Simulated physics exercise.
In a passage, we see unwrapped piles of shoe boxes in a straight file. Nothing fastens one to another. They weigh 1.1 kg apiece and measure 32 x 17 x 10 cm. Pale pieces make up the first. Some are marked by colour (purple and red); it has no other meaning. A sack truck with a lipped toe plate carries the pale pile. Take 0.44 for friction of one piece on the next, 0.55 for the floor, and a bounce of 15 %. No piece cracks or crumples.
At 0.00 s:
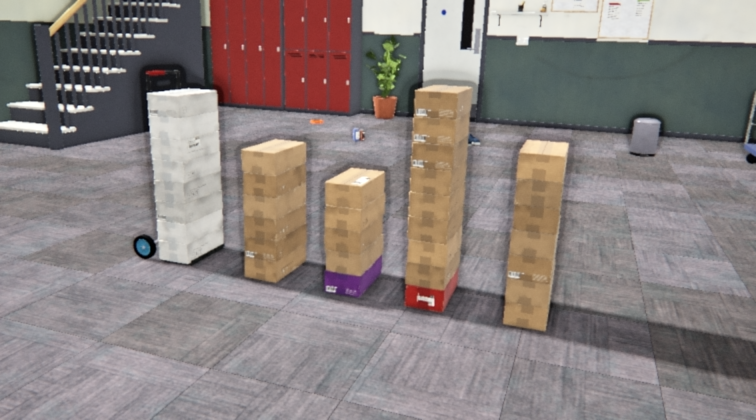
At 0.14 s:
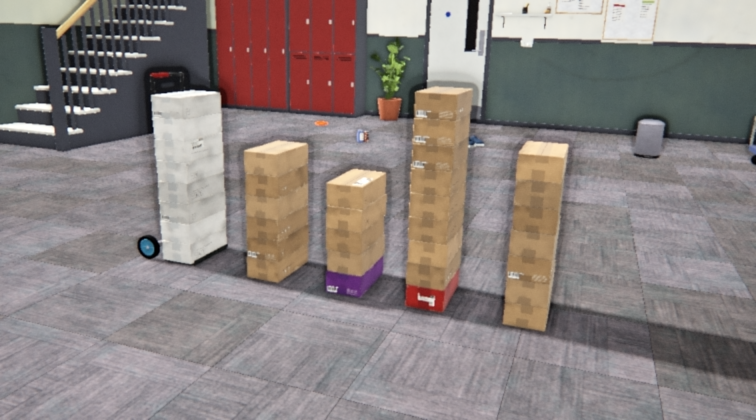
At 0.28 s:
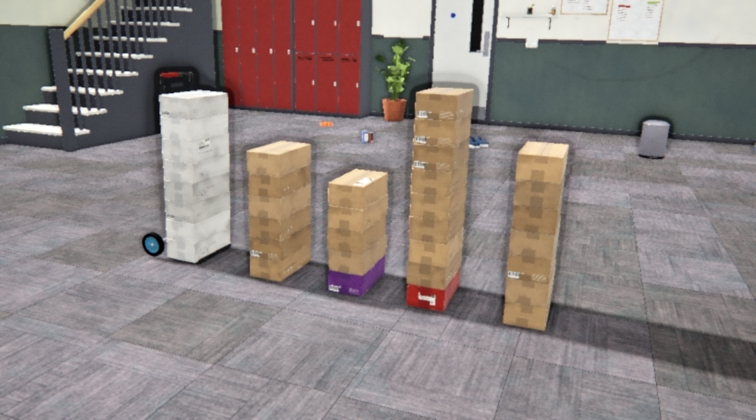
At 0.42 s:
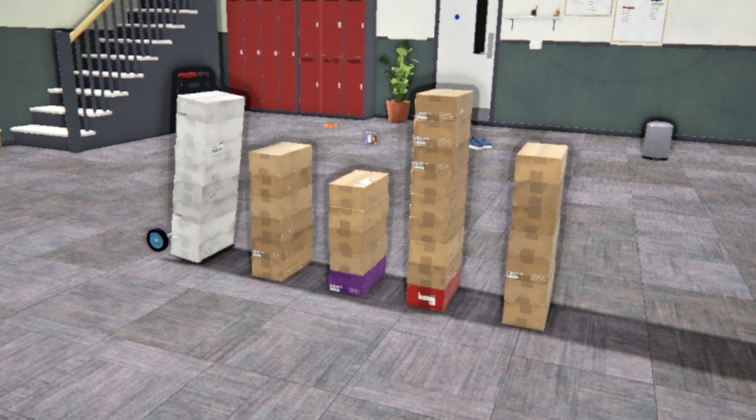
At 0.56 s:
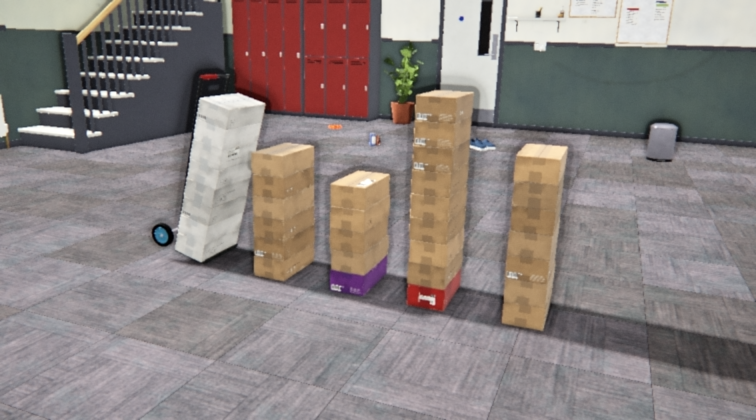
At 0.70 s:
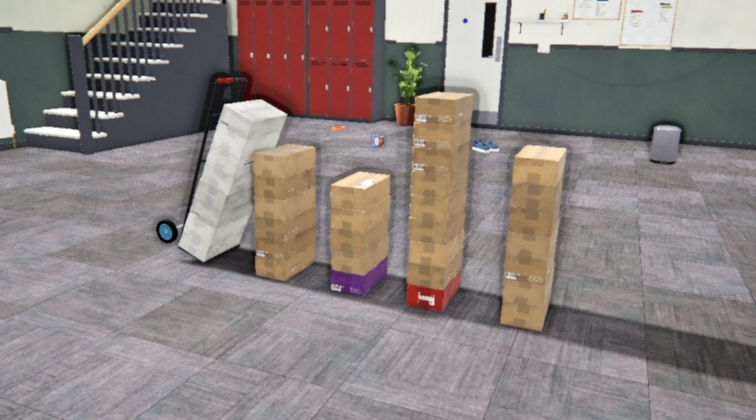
The pale stack on a sack truck tilts right toward the nearest pile of brown boxes.
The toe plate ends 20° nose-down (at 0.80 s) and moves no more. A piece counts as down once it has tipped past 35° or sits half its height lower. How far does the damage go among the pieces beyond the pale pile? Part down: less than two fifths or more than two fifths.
The part is upwards of two fifths.
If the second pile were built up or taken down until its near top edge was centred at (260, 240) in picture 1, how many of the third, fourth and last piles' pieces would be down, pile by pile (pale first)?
In that case third 2, fourth 0, last 0.
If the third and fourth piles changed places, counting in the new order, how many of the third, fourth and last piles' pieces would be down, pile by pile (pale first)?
Then third 9, fourth 5, last 7.
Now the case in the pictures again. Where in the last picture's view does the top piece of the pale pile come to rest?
Around (429, 232).
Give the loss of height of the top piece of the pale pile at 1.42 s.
About 20 cm.
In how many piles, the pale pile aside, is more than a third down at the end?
4 in all.
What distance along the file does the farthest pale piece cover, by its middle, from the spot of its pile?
Some 130 cm.
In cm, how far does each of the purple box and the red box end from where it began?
Moved: Purple 0, red 5.
Around 1.42 s, 8 of the pale pile down; 6 of the 27 other boxes down; purple box tipped 12°.
Around 2.66 s, 8 of the pale pile down; 20 of the 27 other boxes down; red box tipped 36°; purple box displaced 21 mm.
Finally (4.6 s), 8 of the pale pile down; 24 of the 27 other boxes down; red box tipped 34°; purple box displaced 20 mm. That is 89 per cent. Seen by the last camera, middles, red box near (446, 279), purple box near (364, 273).
